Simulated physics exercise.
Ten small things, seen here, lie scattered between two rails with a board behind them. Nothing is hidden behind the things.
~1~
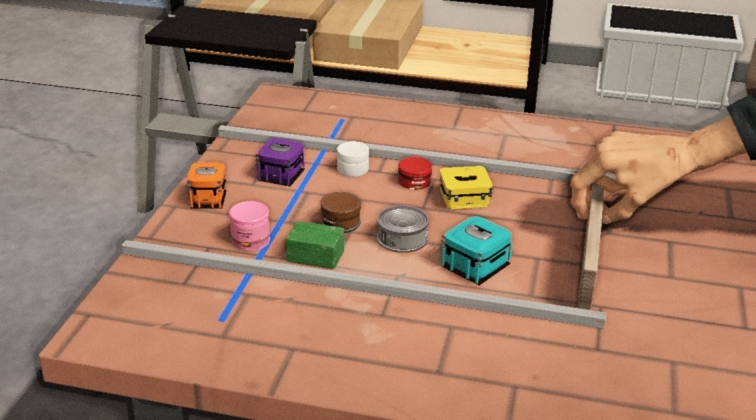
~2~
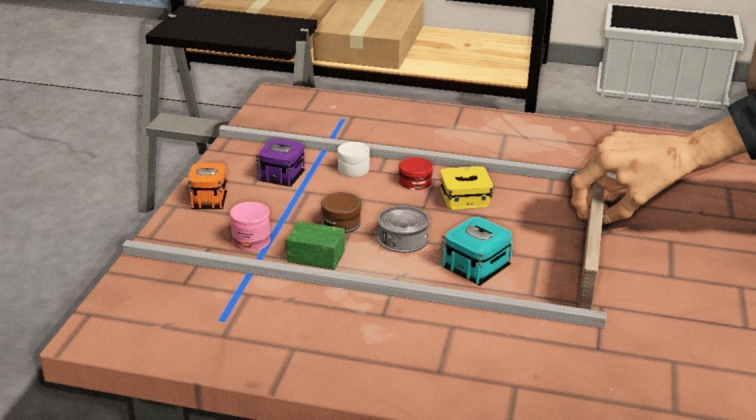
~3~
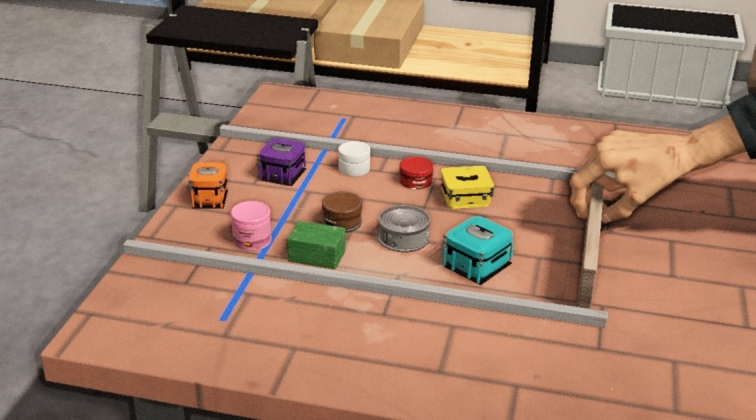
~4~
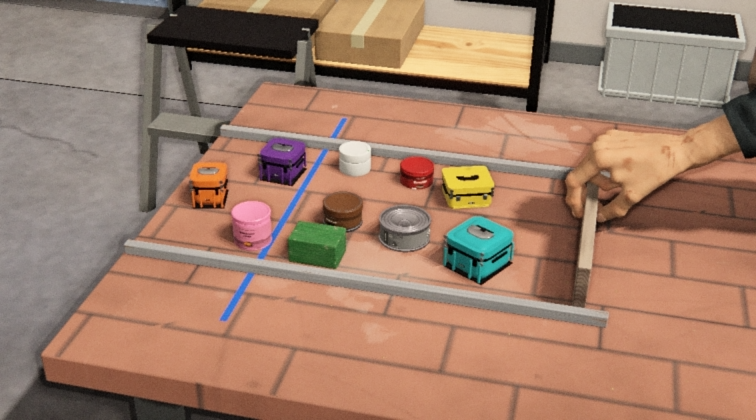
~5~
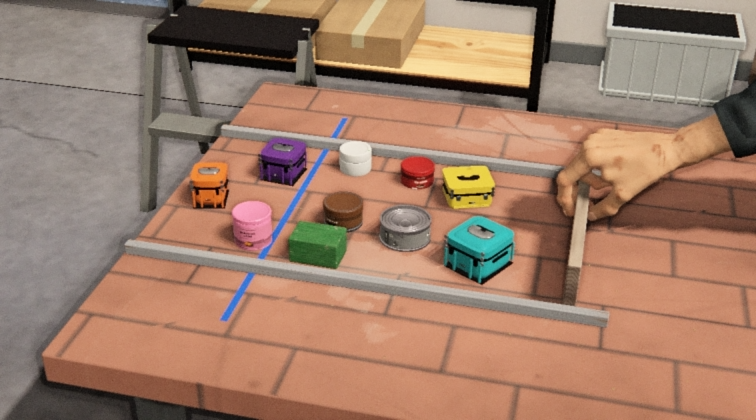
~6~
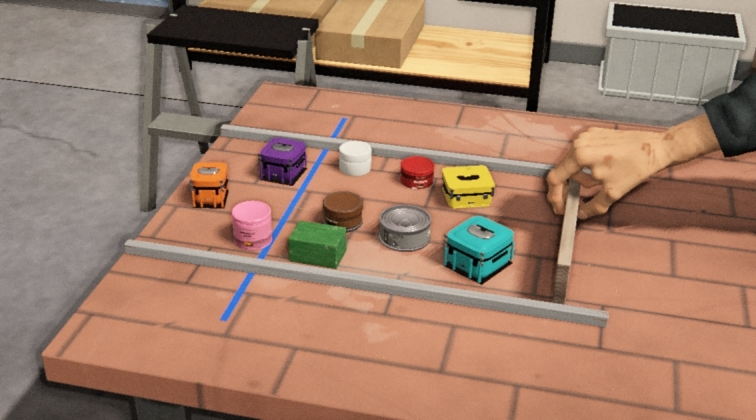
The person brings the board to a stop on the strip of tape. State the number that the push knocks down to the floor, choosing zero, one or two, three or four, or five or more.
I reckon the number that spills over the end lands at zero.
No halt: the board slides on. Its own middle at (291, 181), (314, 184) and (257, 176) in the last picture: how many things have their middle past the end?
0; 0; 3.
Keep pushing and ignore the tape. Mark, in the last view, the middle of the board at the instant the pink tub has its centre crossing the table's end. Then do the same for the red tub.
The middle is at (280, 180) when it's the pink tub, and at (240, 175) when it's the red tub.
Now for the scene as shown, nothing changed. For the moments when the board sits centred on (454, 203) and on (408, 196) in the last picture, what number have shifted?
That makes 4 at the first spot and 7 at the second.
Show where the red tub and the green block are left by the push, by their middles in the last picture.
You'll see the red tub at (261, 151), with the green block at (197, 228).
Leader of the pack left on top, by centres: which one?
Pink tub ends nearest.
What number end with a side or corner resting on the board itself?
That comes to 3.
A little later, none off yet; orange case at rest near (210, 185); purple case at rest near (283, 161); pink tub at rest near (252, 226).
Next, none off yet; orange case at rest near (210, 185); purple case shifted a little near (268, 161); pink tub shifted about its own width near (205, 219).
When it is over, the number that fall off is zero.
